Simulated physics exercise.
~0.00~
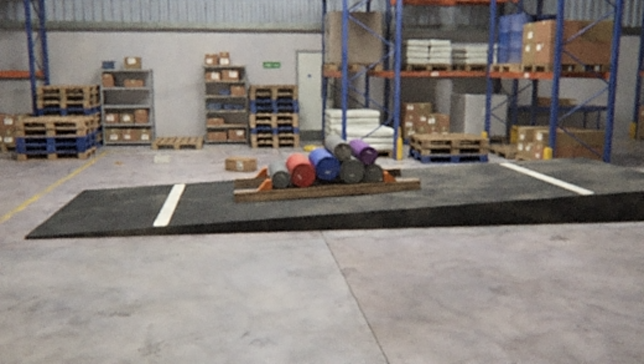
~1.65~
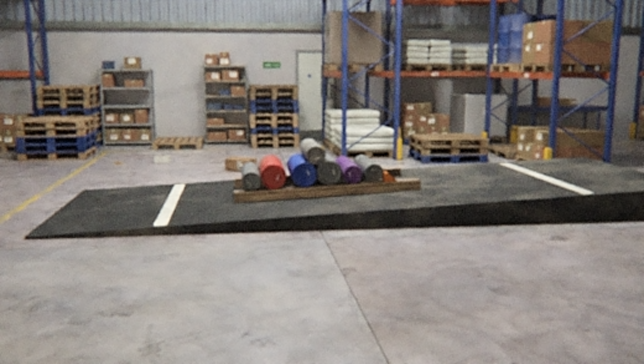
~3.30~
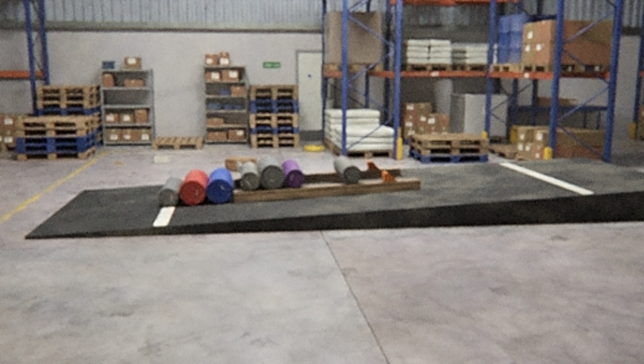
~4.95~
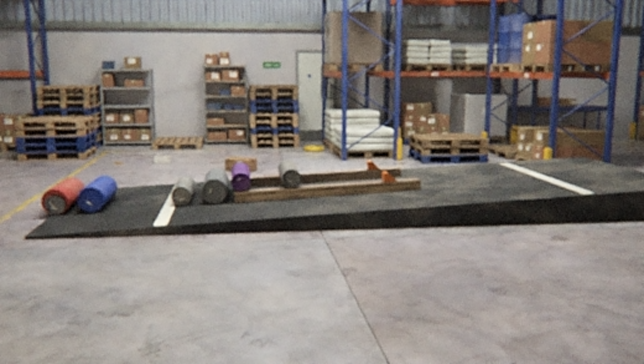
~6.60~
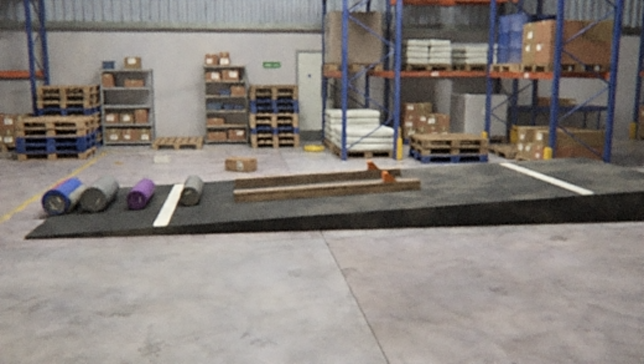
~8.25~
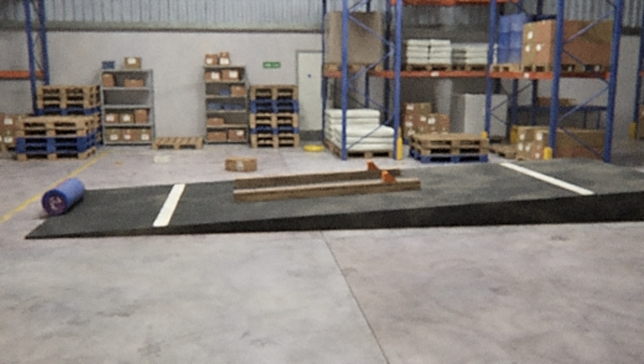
Seven cylinders, among them a red, a blue and a purple one, settle from a stack on wooden bearers and roll left down a dark ramp in a warehouse, crossing the left white line one after another until only the blue one remains in view near the ramp's foot.
